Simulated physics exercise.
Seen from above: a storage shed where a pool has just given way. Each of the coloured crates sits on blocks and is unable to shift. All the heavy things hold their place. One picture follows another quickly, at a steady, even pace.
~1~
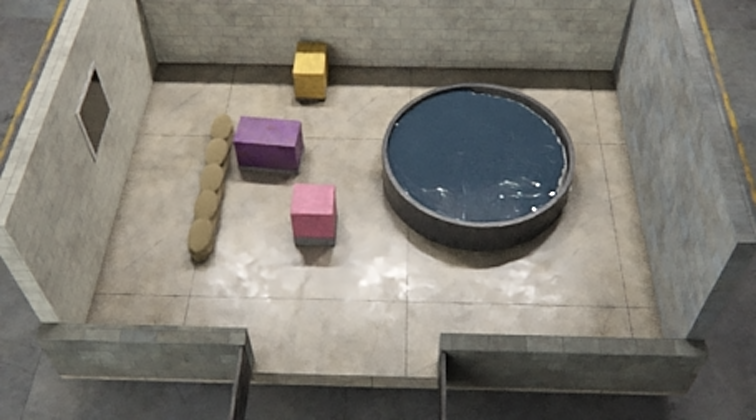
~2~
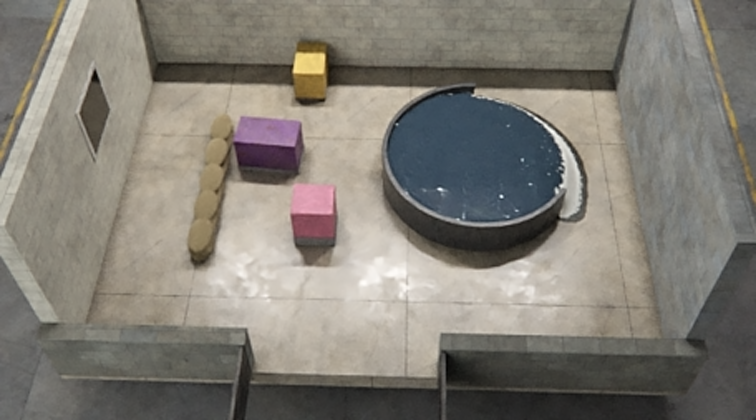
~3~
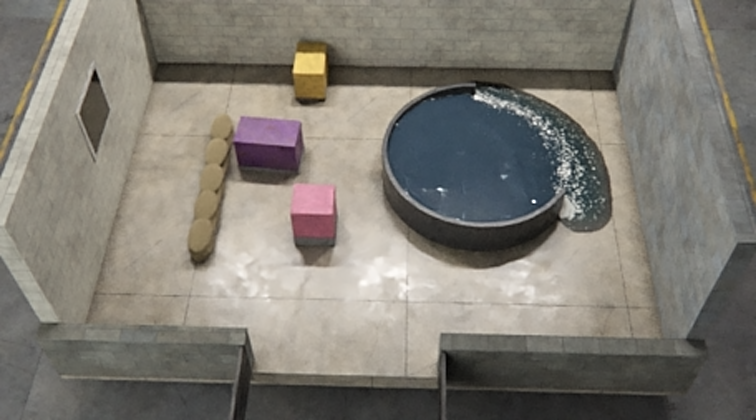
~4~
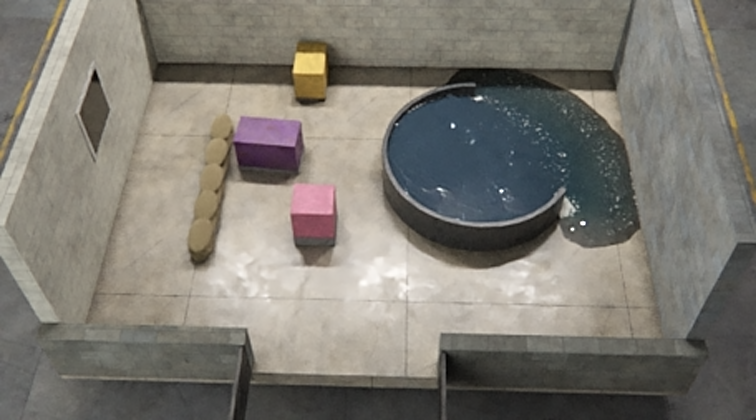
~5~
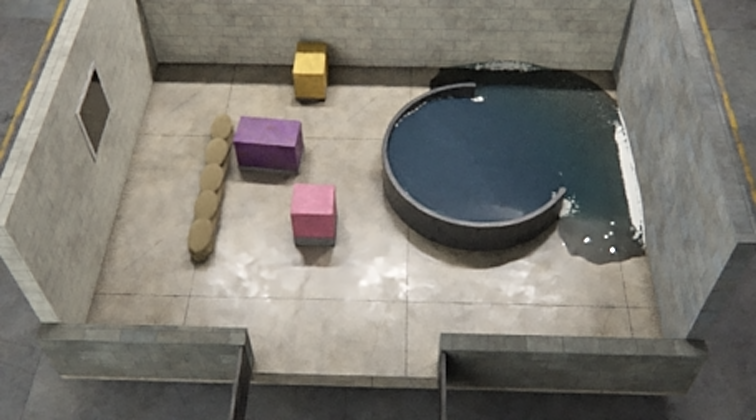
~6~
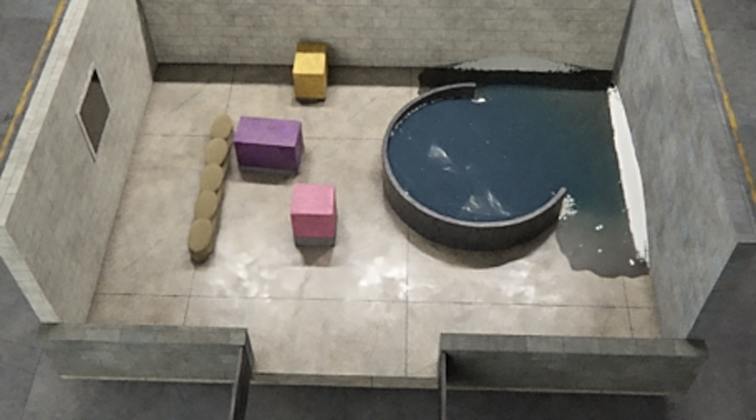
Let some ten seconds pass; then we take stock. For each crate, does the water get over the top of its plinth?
The pink crate stays dry; the yellow crate gets wet; the purple crate gets wet.
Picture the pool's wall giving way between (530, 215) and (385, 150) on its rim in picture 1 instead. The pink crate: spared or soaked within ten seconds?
In that case the pink crate is flooded.
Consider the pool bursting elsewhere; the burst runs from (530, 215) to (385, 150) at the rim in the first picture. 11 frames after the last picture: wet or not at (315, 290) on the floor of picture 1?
Submerged.
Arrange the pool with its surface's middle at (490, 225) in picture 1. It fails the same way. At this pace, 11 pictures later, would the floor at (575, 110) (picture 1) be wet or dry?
At that spot: Inundated.
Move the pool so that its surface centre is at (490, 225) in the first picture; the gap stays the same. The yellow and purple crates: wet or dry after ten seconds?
I'd expect that the yellow crate sees the flood while the purple crate sees the flood.
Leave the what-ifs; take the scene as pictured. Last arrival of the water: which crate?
I'd say the pink crate is last.
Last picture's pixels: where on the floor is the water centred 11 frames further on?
The water's middle lies around (530, 149).
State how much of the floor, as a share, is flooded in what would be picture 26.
Roughly 40 percent, I reckon.
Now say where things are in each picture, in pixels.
Still water in the round pool at (478, 154), in the first frame.
The front is at a hidden place, out from the gap at (550, 137), in the second frame.
Water pours out at (549, 138) and has run to a hidden place, in the third frame.
The front is at (467, 73), out from the gap at (549, 139), in the fourth frame.
The front is at (446, 67), out from the gap at (549, 140), in the fifth frame.
The front is at (647, 271), out from the gap at (549, 140), in the sixth frame.
A moment on, water covers 20 % of the floor; the pink crate not reached, the yellow crate not reached, the purple crate not reached.
Next, water covers 30 % of the floor; the pink crate not reached, the yellow crate water round its plinth, the purple crate not reached.
Then, water covers 40 % of the floor; the pink crate not reached, the yellow crate water round its plinth, the purple crate water round its plinth.
Later, water covers 80 % of the floor; the pink crate water round its plinth, the yellow crate water round its plinth, the purple crate water round its plinth.
In the end, water covers 95 % of the floor; the pink crate stayed above the water, the yellow crate was topped, the purple crate was topped.
